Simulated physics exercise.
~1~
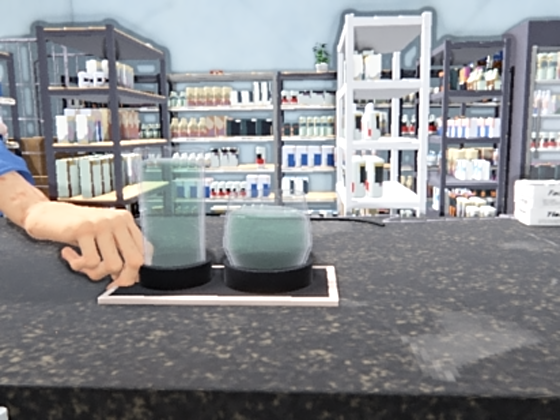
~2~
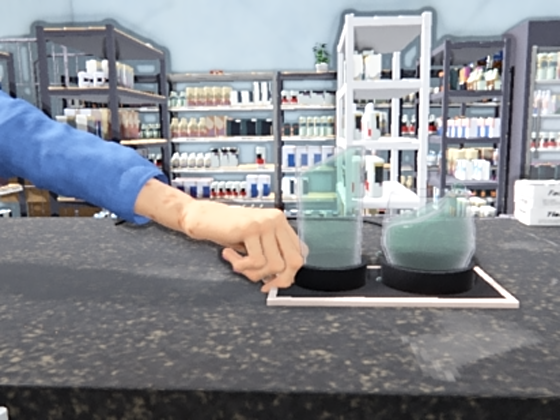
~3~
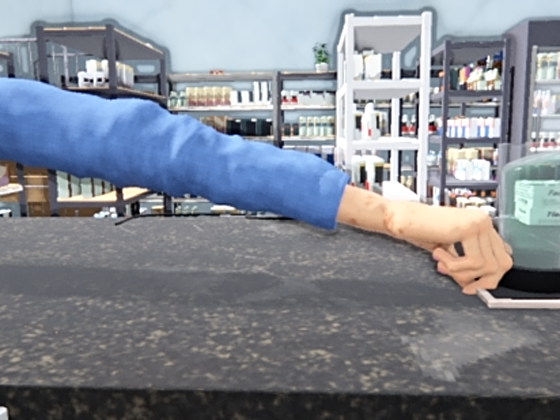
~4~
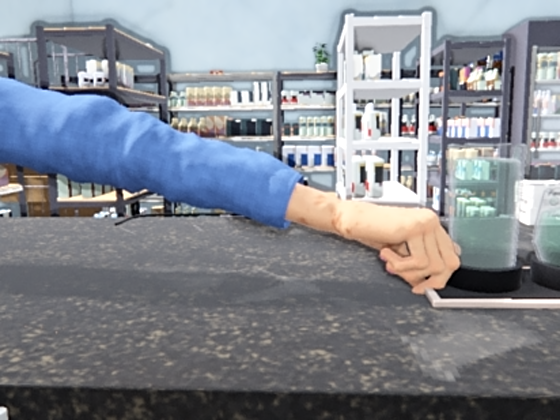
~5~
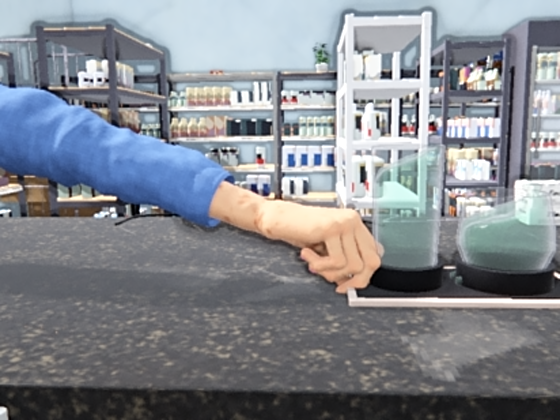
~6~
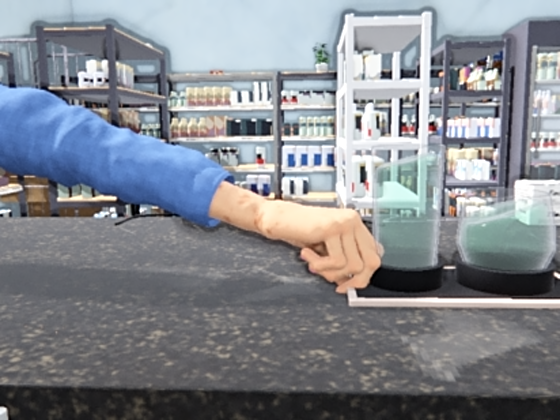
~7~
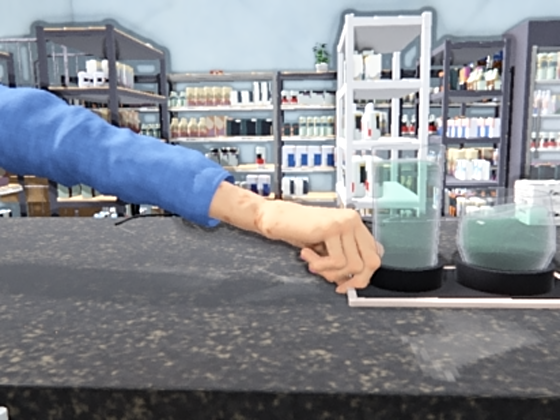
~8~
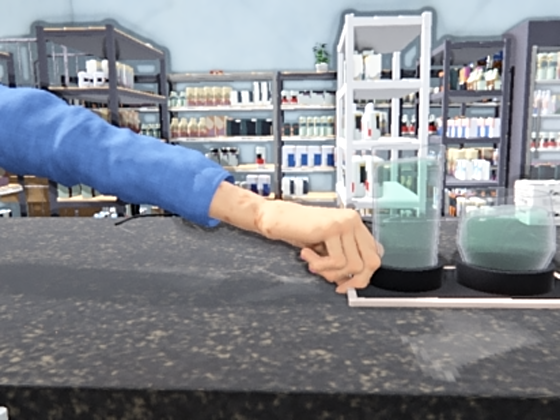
On a dark speckled counter in a shop, a hand slid a tray holding two glasses of greenish water far to the right, then drew it partway back and stopped, the water sloshing up the sides before settling nearly level.
